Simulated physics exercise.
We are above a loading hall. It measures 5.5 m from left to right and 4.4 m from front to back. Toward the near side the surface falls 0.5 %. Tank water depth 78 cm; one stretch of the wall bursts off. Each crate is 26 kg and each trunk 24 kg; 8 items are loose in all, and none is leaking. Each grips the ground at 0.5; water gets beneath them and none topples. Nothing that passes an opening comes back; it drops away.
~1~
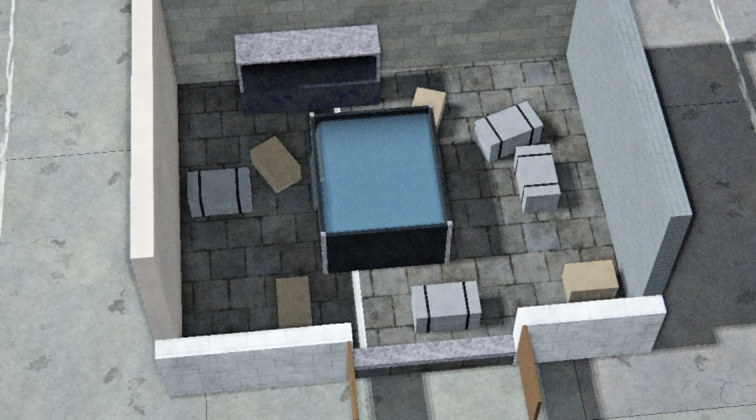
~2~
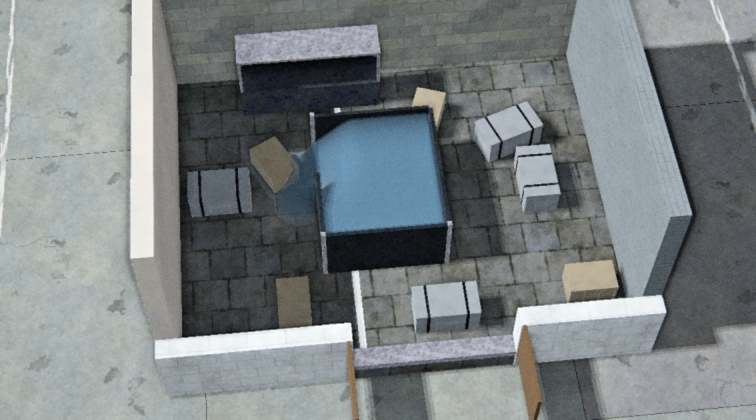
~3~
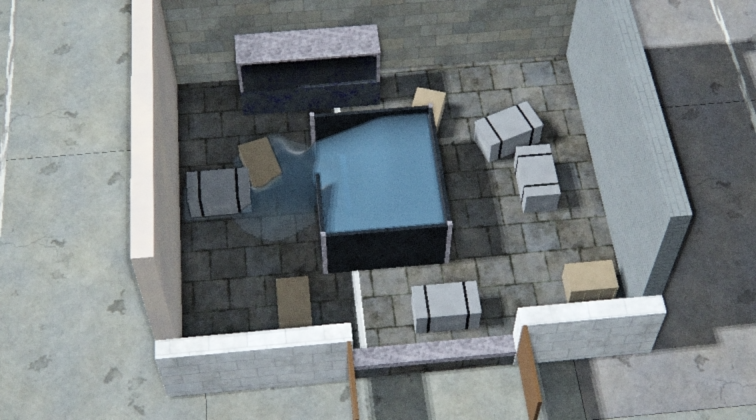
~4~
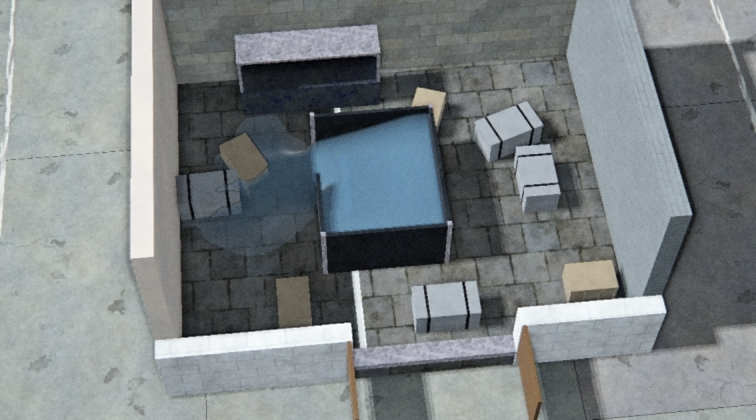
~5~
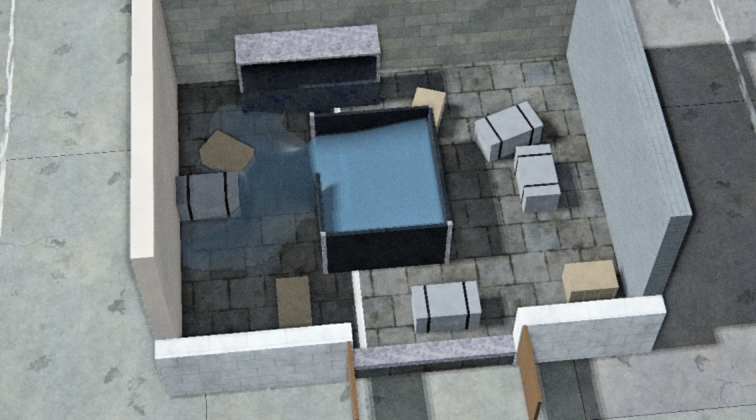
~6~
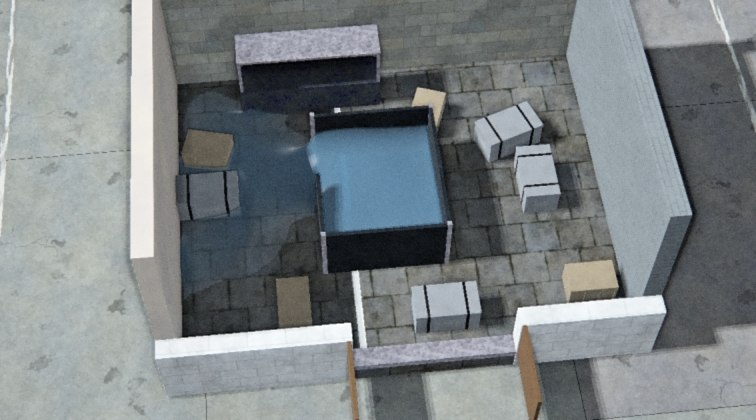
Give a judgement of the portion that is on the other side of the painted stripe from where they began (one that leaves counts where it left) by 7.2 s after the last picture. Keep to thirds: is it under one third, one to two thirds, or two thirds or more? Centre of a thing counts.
The share is one to two thirds.
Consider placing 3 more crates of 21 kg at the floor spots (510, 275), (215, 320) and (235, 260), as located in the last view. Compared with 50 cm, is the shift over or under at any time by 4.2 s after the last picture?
One by one they come out lesser, larger, larger.
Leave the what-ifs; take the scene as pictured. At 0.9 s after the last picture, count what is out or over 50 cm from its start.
1.
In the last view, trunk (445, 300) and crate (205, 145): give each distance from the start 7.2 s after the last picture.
The one named first has moved 140 cm, the other 300 cm.
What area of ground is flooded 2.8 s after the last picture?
Some 17 m2.
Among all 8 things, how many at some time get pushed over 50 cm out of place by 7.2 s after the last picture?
Answer: 5.
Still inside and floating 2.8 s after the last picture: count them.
It comes to 2.
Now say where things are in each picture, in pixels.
A crate at (275, 158) rests on the ground; a trunk at (218, 184) rests on the ground; 2.7 m2 under water; 0 of 8 have shifted, in the first picture.
A crate at (274, 158) rests on the ground; a trunk at (218, 184) rests on the ground; water covers 3.3 m2; 0 of 8 have shifted, in the second picture.
A crate at (259, 158) rests on the ground, 20 cm from its start; a trunk at (218, 184) rests on the ground; water covers 3.9 m2; 1 of 8 have shifted, in the third picture.
A crate at (243, 154) rests on the ground, 42 cm from its start; a trunk at (208, 186), on the bottom, 14 cm from its start; 4.9 m2 under water; 2 of 8 have shifted, in the fourth picture.
A crate at (227, 149) rests on the ground, 65 cm from its start; a trunk at (207, 188) rests on the ground, 16 cm from its start; water covers 5.9 m2; 2 of 8 have shifted, in the fifth picture.
A crate at (207, 144), on the bottom, 93 cm from its start; a trunk at (207, 187), on the bottom, 16 cm from its start; 6.9 m2 under water; 2 of 8 have shifted, in the sixth picture.
Then, 0.9 s after the last picture 0 of 8 are over the mark; 2 afloat.
Then, 2.8 s after the last picture 0 of 8 are over the mark; 2 afloat.
Then, 4.8 s after the last picture 2 of 8 are over the mark; 1 afloat.
Then, 7.2 s after the last picture 3 of 8 are over the mark; 5 afloat.
